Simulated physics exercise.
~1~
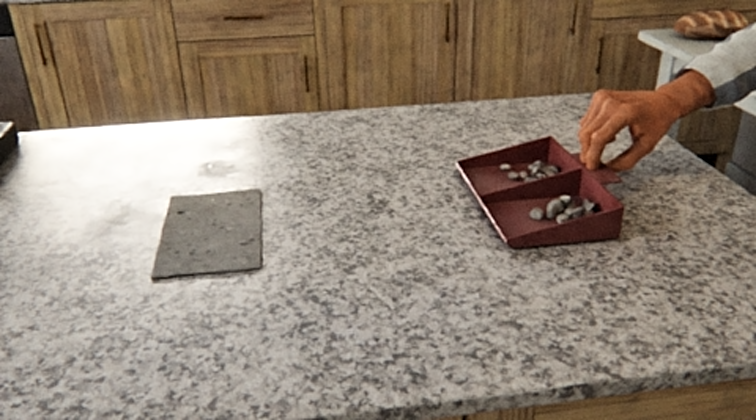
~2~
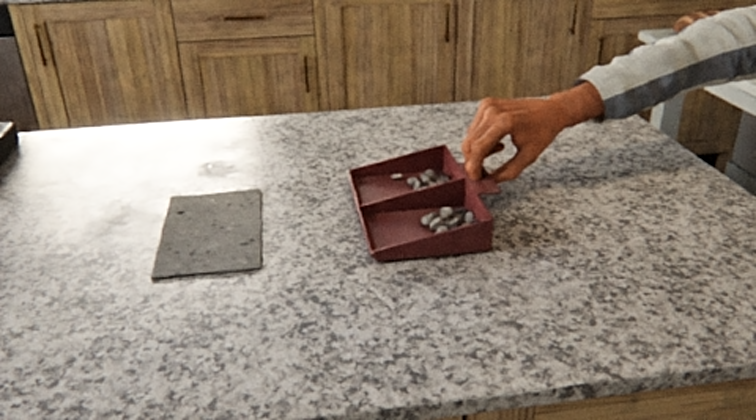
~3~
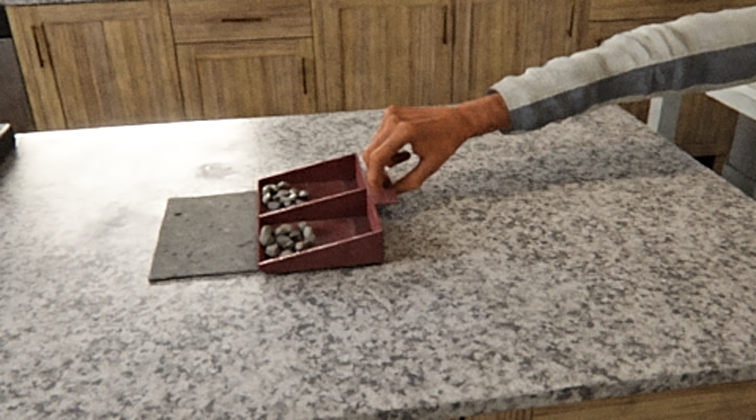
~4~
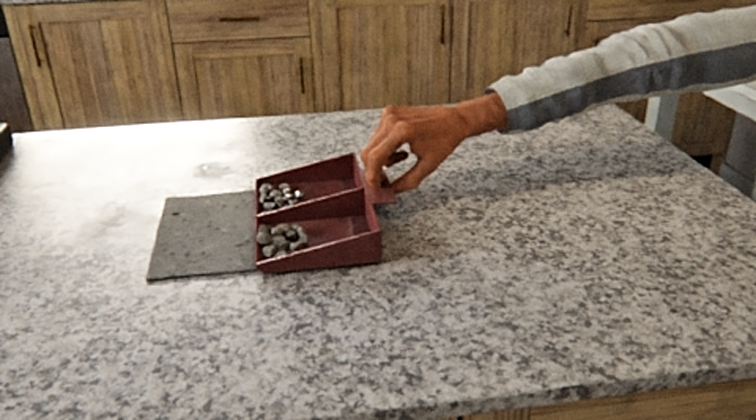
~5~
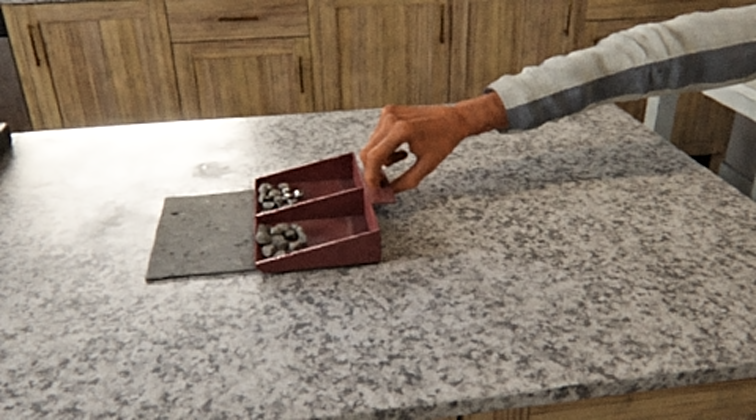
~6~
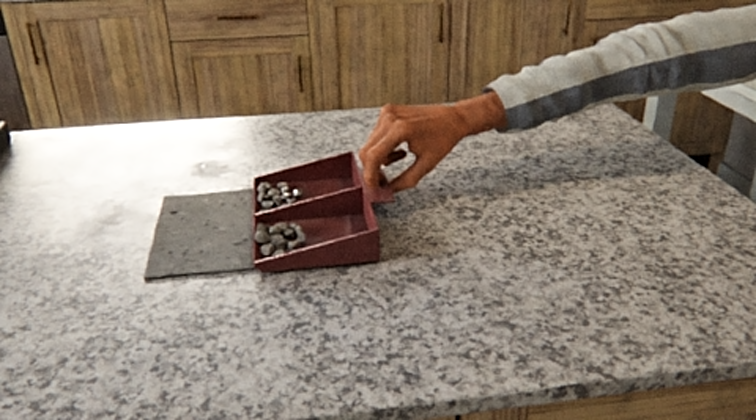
A hand slides a two-part tray left until it stops at a slab, pebbles inside.
